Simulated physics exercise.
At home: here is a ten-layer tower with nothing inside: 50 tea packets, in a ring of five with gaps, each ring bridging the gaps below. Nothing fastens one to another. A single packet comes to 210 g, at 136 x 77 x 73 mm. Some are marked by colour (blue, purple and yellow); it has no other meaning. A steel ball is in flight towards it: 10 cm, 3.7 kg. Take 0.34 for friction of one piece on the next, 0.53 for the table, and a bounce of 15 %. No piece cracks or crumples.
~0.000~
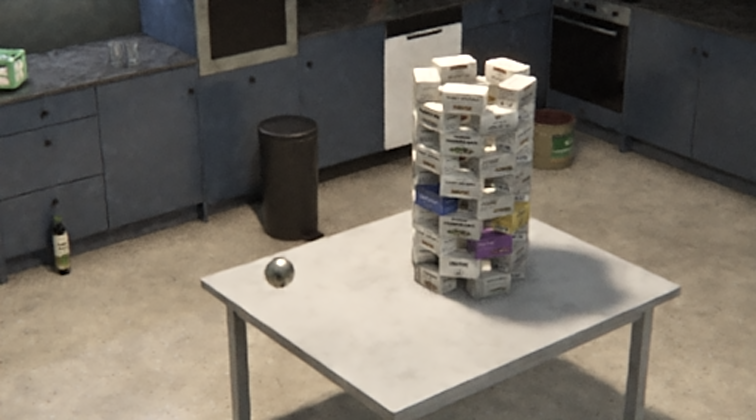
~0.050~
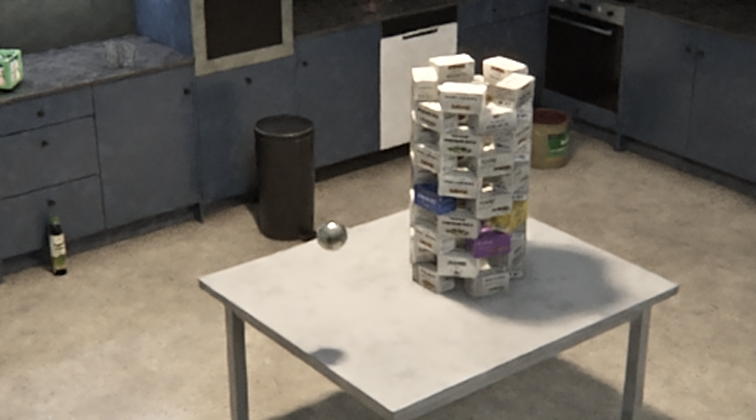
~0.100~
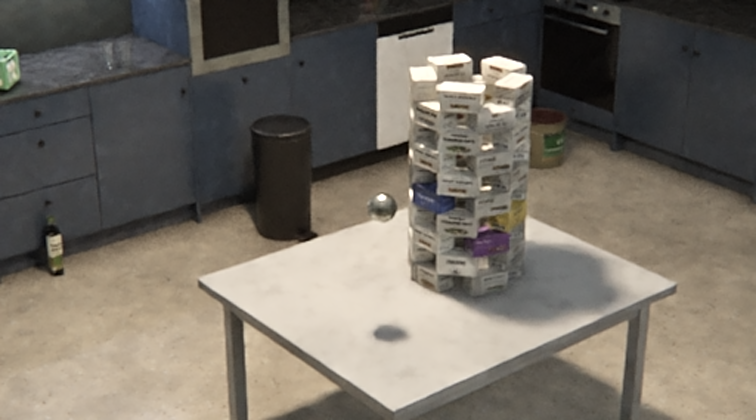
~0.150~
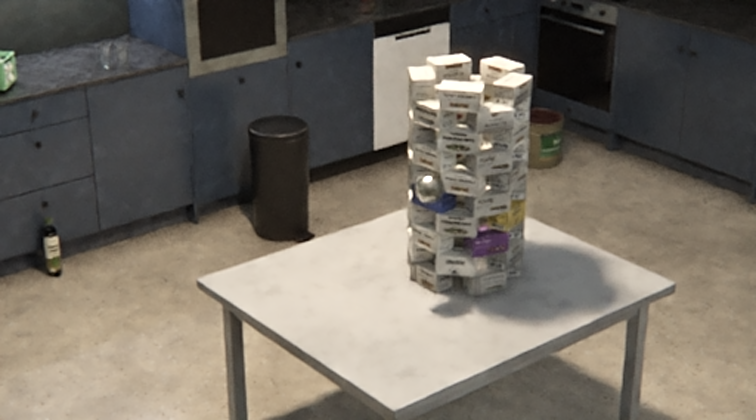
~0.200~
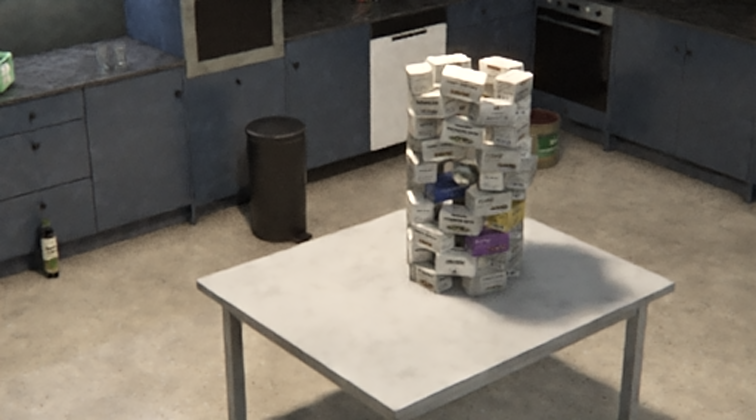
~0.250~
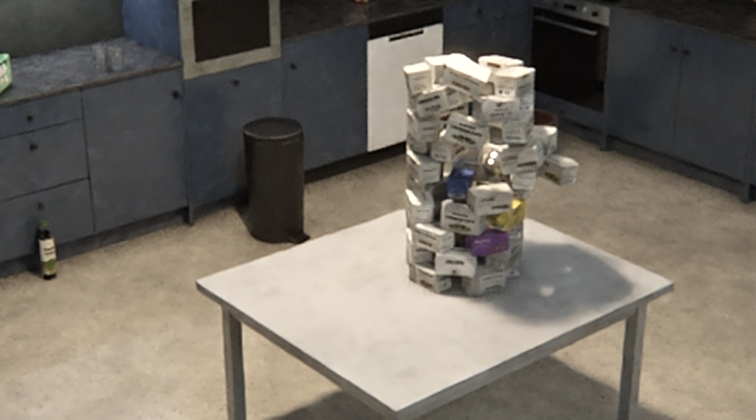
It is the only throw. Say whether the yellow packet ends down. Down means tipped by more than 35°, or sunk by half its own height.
That packet comes down.
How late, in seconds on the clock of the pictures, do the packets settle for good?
Around 2.5 s.
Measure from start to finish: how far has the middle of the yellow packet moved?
Roughly 25 cm away.
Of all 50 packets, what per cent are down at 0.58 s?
By then 35 per cent.
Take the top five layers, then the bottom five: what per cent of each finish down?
Top 100, bottom 20 per cent.
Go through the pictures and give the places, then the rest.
In the first frame (places mark the middle of the side facing us; the camera moves round a little), ball (279, 273) 61 cm from contact, 4.3 m/s; yellow packet (521, 218); blue packet (428, 200); purple packet (495, 247); nothing disturbed.
Ball (332, 236) 41 cm from contact, 4.2 m/s; yellow packet (520, 217), in the second frame.
Ball (382, 208) 20 cm from contact, 4.1 m/s; yellow packet (518, 216), in the third frame.
Ball (429, 188) after contact, 3.7 m/s; yellow packet (517, 216); 2 disturbed, none down, in the fourth frame.
Ball (466, 172) after contact, 3.0 m/s; yellow packet (517, 216); blue packet (453, 190) shifted 10 cm; steepest lean 13°, the packet at (428, 107); 19 disturbed, none down, in the fifth frame.
Ball (496, 163) after contact, 2.7 m/s; yellow packet (517, 216); blue packet (471, 185) leaning 6°; purple packet (491, 245) shifted 8 mm; steepest lean 26°, the packet at (431, 104); 25 disturbed, none down, in the sixth frame.
After 0.58 s, ball still moving; 18 of the 50 packets down; yellow packet on its side; blue packet on its side.
After 1.24 s, ball still moving; 27 of the 50 packets down; yellow packet on its side; blue packet on its side.
At rest (2.7 s), ball rolling away; 29 of the 50 packets down; yellow packet on its side; blue packet on its side; purple packet shifted 24 mm. As the last picture would show them, middles, yellow packet near (539, 277), blue packet near (470, 256).
